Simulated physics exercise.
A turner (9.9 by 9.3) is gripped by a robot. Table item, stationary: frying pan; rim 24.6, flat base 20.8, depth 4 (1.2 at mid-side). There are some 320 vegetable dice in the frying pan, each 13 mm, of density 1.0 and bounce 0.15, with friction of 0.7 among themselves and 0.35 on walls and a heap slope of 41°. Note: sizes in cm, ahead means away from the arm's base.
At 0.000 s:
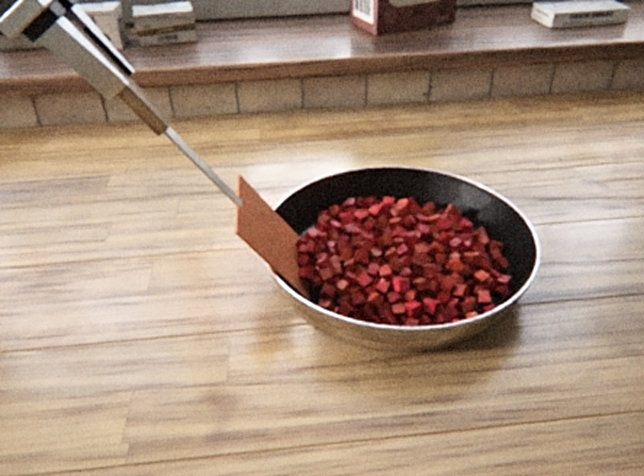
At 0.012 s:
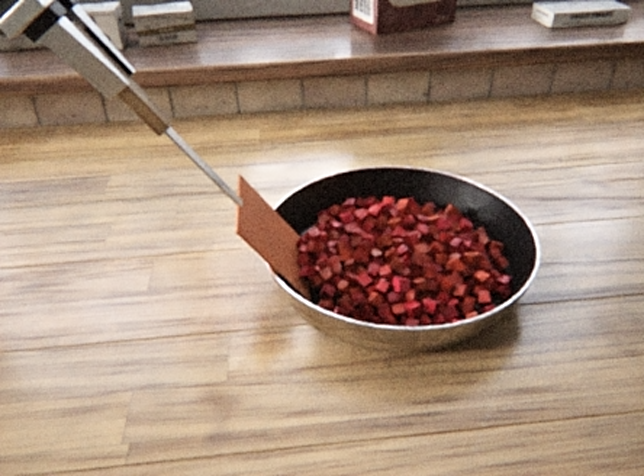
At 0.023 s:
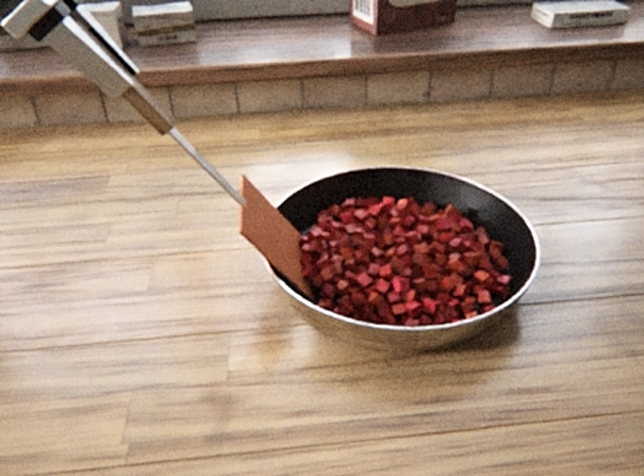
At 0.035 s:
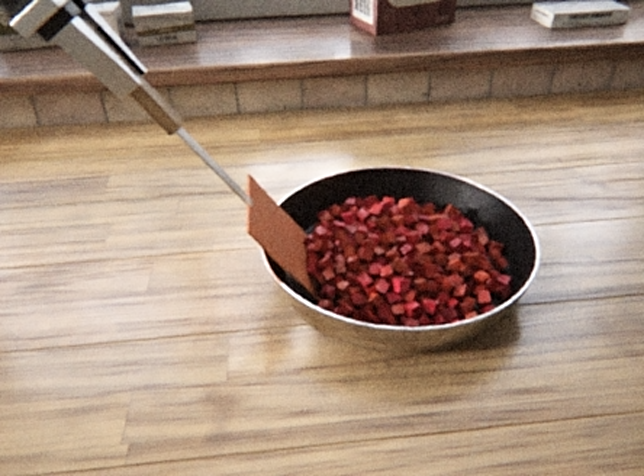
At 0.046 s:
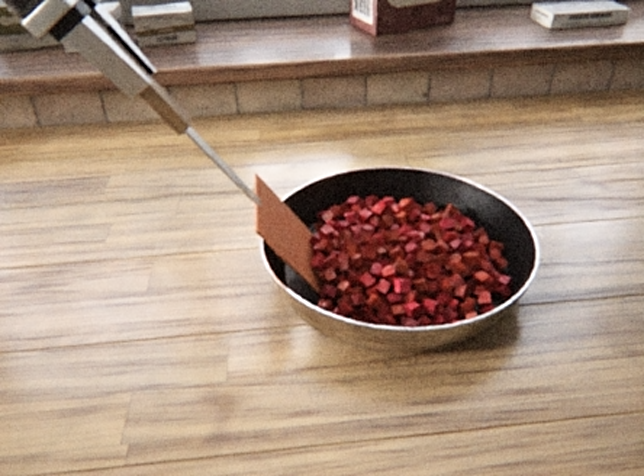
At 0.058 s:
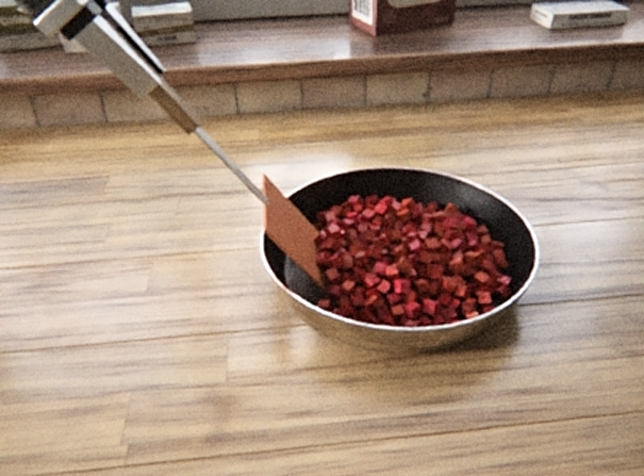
A wood-plank tabletop is seen from slightly above, with a low tiled ledge holding a few boxes along the back. A dark-lined frying pan with a pale rim sits right of centre, full of small red vegetable dice, and a robot arm reaches in from the upper left gripping a reddish-brown turner. The turner slides slowly rightward inside the pan's left side, nudging the nearest dice along, while the camera stays still.
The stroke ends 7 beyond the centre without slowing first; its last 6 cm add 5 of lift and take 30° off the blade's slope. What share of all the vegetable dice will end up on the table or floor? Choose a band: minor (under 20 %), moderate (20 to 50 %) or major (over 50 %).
Minor.
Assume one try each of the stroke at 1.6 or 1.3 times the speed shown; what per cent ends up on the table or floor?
Around 25 per cent, then around 20 per cent, would end on the table or floor.
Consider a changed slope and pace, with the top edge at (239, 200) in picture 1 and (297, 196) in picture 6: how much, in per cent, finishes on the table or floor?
My guess would be close to 30 per cent.
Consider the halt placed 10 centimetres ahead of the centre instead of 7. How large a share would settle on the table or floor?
My guess would be around 35 per cent.
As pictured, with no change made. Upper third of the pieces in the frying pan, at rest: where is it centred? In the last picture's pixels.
Centre: Roughly (489, 235).
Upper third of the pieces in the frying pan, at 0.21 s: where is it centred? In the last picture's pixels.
Around (436, 228).
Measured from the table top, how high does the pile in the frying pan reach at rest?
About 6.0 centimetres.
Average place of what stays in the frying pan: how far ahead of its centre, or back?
Some 5.0 cm ahead.
After 0.14 s, sloping 56°, highest piece 5 above the table; 323 in the frying pan.
After 0.21 s, sloping 44°, highest piece 8 above the table; 323 in the frying pan.
After 0.45 s, sloping 26°, highest piece 7 above the table; 289 in the frying pan, 33 on the table or floor, 1 on the blade or in flight.
After 1.50 s, sloping 26°, highest piece 6 above the table; 288 in the frying pan, 35 on the table or floor.
In the end, 288 in the frying pan, 35 on the table or floor. That is 11 % on the table or floor.
